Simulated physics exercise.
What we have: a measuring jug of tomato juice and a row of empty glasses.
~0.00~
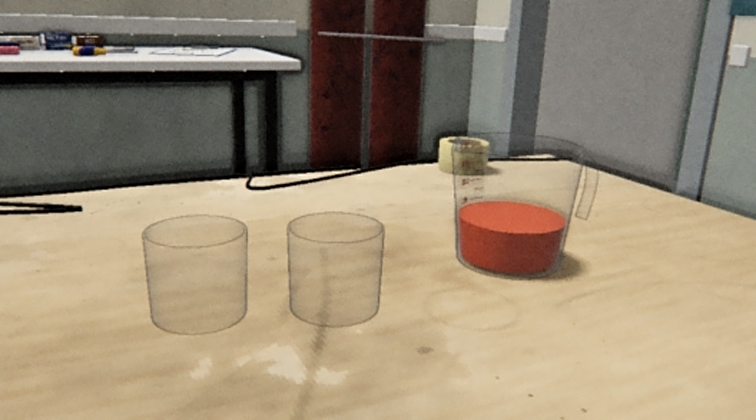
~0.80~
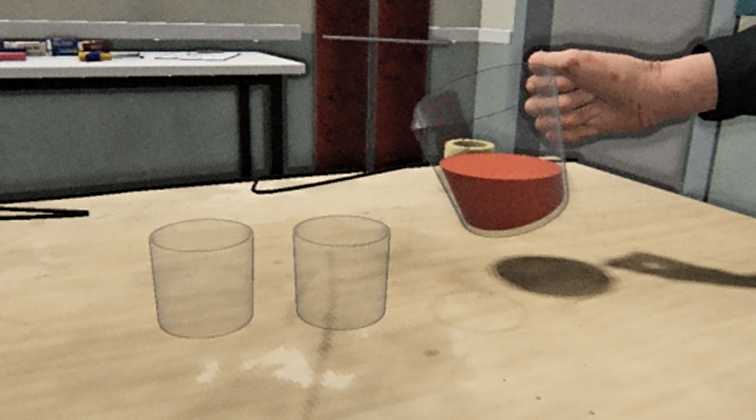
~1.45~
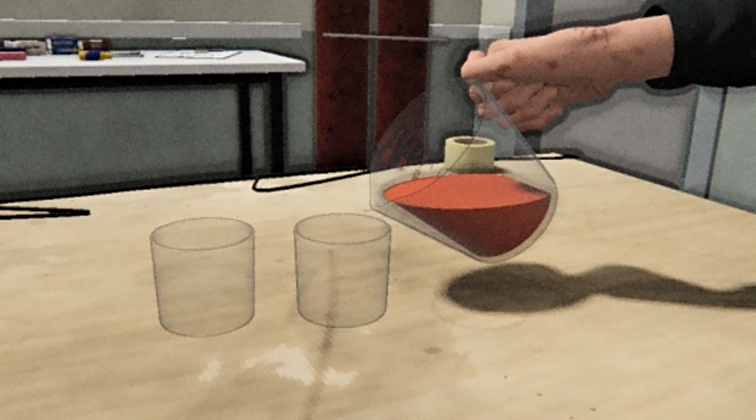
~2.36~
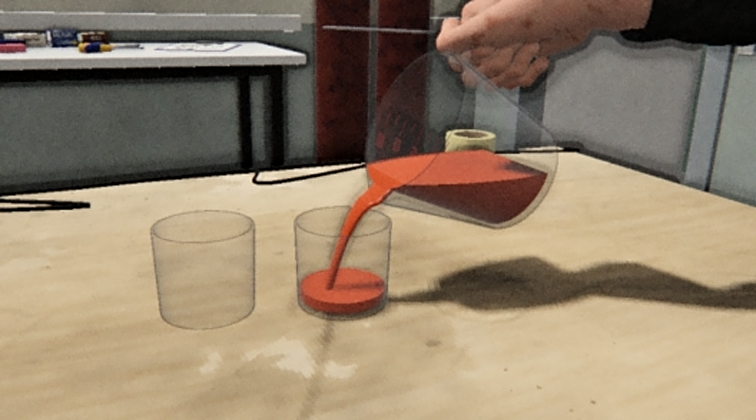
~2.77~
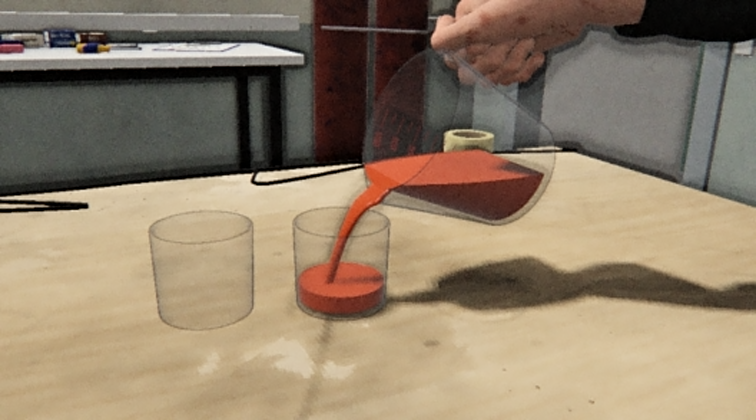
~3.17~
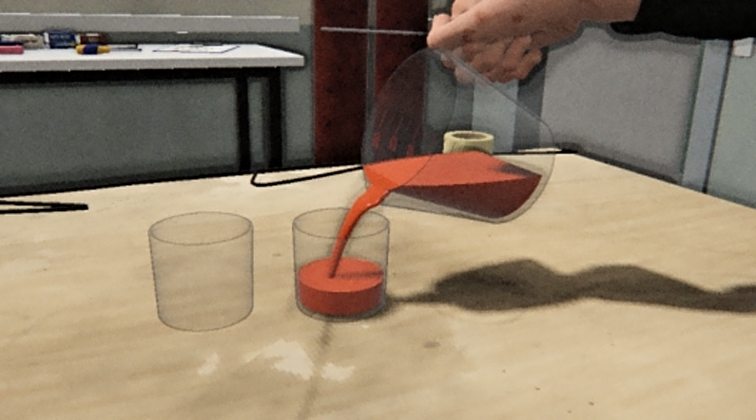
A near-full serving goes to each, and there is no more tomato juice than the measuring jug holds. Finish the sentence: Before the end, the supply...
Before the end, the supply is used up.
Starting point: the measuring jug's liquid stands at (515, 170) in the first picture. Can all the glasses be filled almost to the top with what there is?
My call: Will do.
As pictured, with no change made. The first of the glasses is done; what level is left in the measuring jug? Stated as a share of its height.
Level: About 10 per cent.
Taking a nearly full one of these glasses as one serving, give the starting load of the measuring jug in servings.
Estimate: Near 1.5 servings.
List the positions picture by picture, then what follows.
In the first frame, before the pour; measuring jug (513, 201) about a third full; two glasses, the last at (197, 268).
In the second frame, the measuring jug is on its way; measuring jug (497, 149) tipped 20° with all of its load; the first is empty.
In the third frame, the tomato juice nears the lip; measuring jug (466, 176) tipped 50° with all of its load; two glasses, the last at (205, 271).
In the fourth frame, pouring; measuring jug (461, 148) tipped 60° with nearly all of its load; the first is nearly empty.
In the fifth frame, pouring; measuring jug (459, 146) tipped 65° with nearly all of its load; two glasses, the last at (204, 264).
In the sixth frame, pouring; measuring jug (458, 144) tipped 65° with about three quarters of its load; the first is about a quarter full.
After 4.7 s, the first is about two thirds full.
After 11.1 s, the first is done and the measuring jug has about a quarter of its load.
After 17.4 s, the measuring jug is empty with one filled and the next at about a third of a serving.
